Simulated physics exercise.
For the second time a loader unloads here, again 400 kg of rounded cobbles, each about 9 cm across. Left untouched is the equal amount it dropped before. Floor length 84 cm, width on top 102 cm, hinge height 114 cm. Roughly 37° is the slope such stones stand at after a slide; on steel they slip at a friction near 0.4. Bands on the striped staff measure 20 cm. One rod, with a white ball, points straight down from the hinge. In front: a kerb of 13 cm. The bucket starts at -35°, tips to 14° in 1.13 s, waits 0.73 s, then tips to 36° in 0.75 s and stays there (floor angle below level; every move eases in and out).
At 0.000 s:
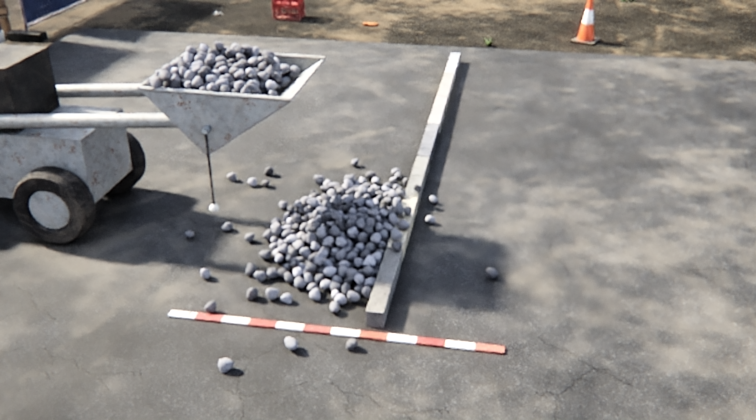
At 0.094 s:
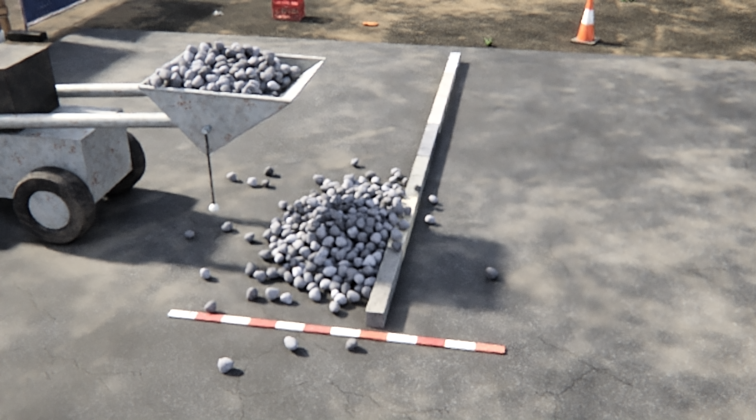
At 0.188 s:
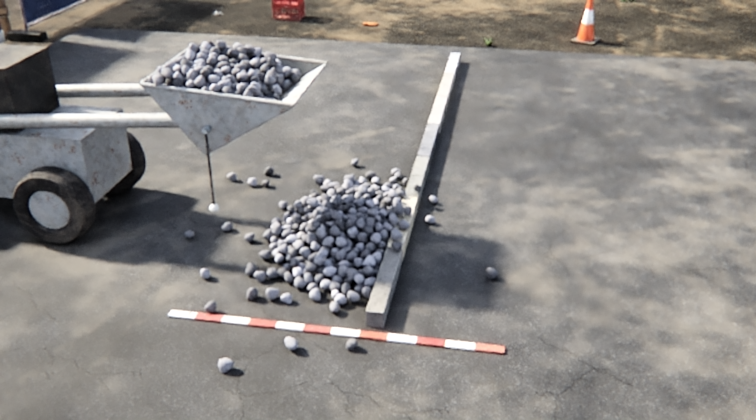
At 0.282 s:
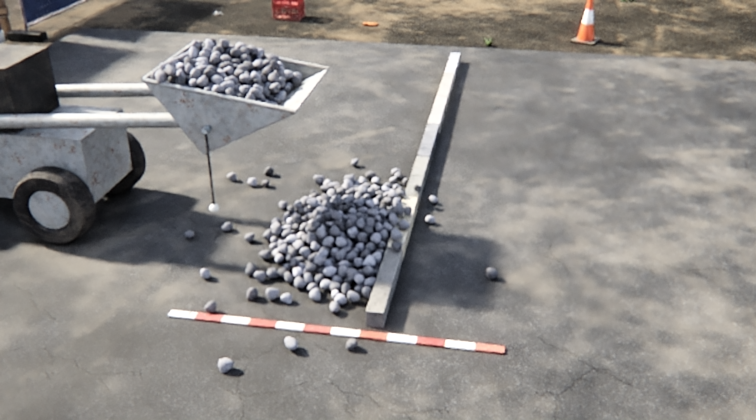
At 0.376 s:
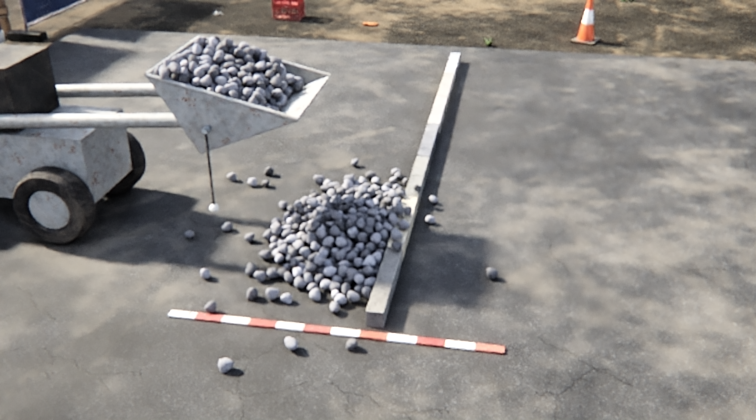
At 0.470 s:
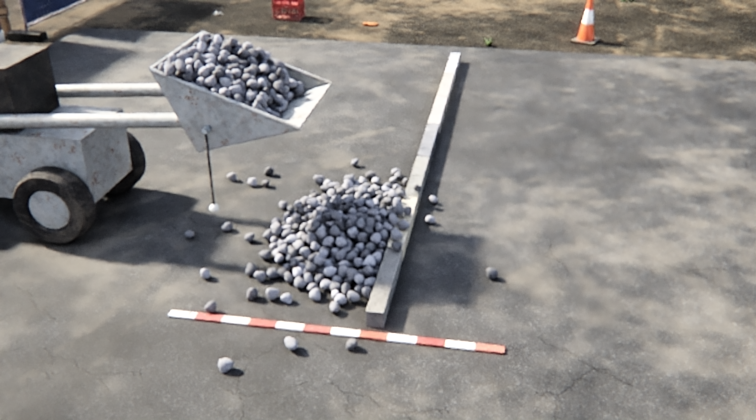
A loader bucket heaped with rounded grey stones tilting gradually down to the right, beside a stone pile against a long kerb.
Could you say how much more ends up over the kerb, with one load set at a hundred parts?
I'd put it at 3 parts in every hundred.
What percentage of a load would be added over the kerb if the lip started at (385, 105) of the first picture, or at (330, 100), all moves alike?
Around 85 and 30 percent respectively.
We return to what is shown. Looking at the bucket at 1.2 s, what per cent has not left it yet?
Close to 95 in a hundred is still held.
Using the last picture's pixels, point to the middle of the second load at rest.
The centre sits about (333, 217).
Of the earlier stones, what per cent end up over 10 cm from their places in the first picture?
I'd say roughly 10 per cent of them.
After 0.9 s the floor is at 6°; in per cent of one load, 100 in the bucket, 100 on this side of the kerb, 1 over the kerb; the foremost stones are at (422, 223).
After 1.2 s the floor is at 14°; in per cent of one load, 93 in the bucket, 107 on this side of the kerb, 1 over the kerb; the foremost stones are at (422, 223).
After 3.1 s the floor is at 36°; in per cent of one load, 1 in the bucket, 196 on this side of the kerb, 4 over the kerb; the foremost stones are at (477, 252).
After 5.7 s the floor is at 36°; in per cent of one load, 0 in the bucket, 197 on this side of the kerb, 4 over the kerb; the foremost stones are at (478, 252). Net gain over the kerb, 3.
